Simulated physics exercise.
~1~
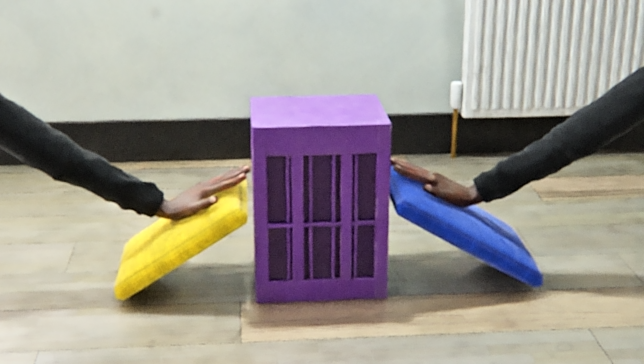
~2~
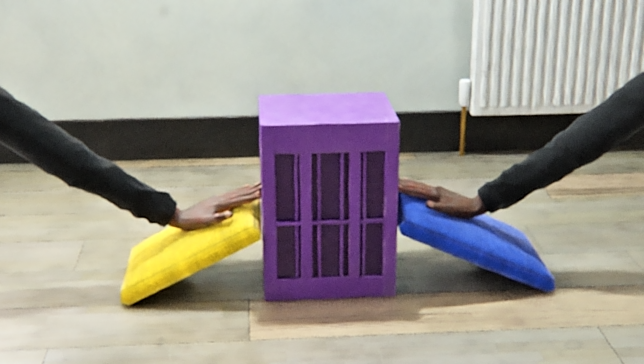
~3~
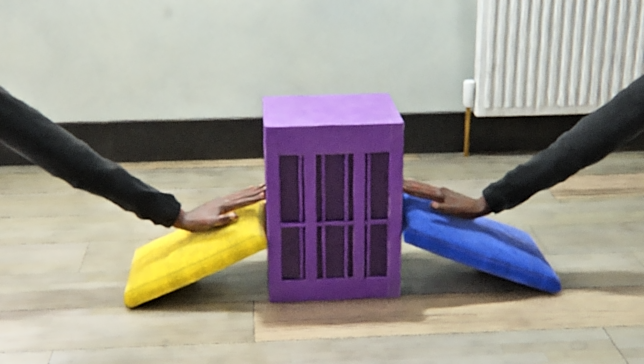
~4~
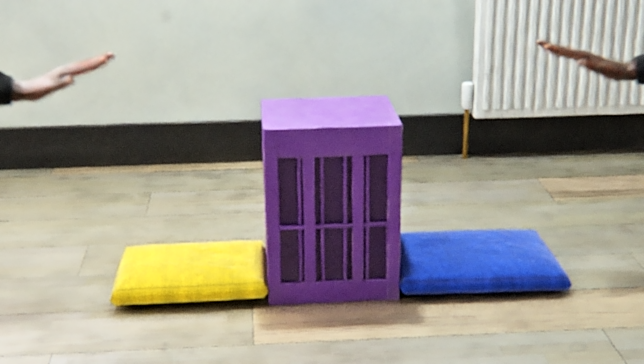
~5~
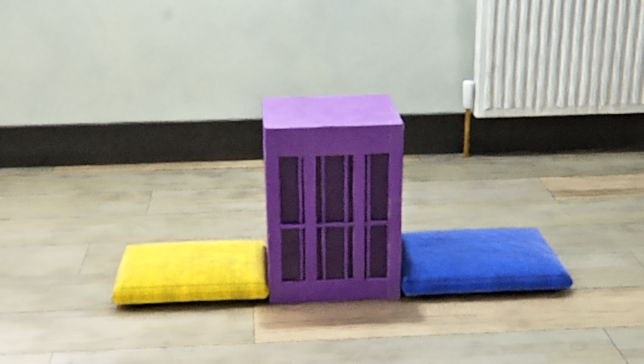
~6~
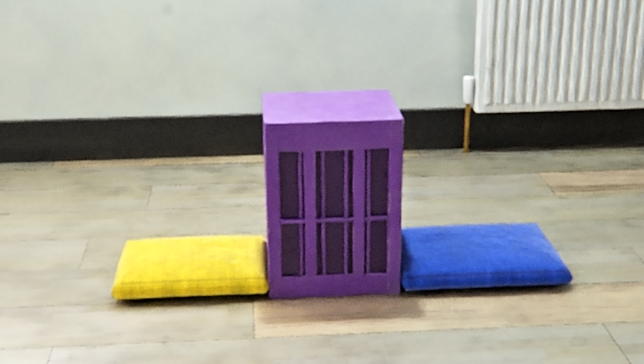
Two hands held a yellow pillow and a blue pillow slanted against either side of a purple crate, then let go and drew away, and both pillows dropped down and ended up lying flat on the floor beside it.
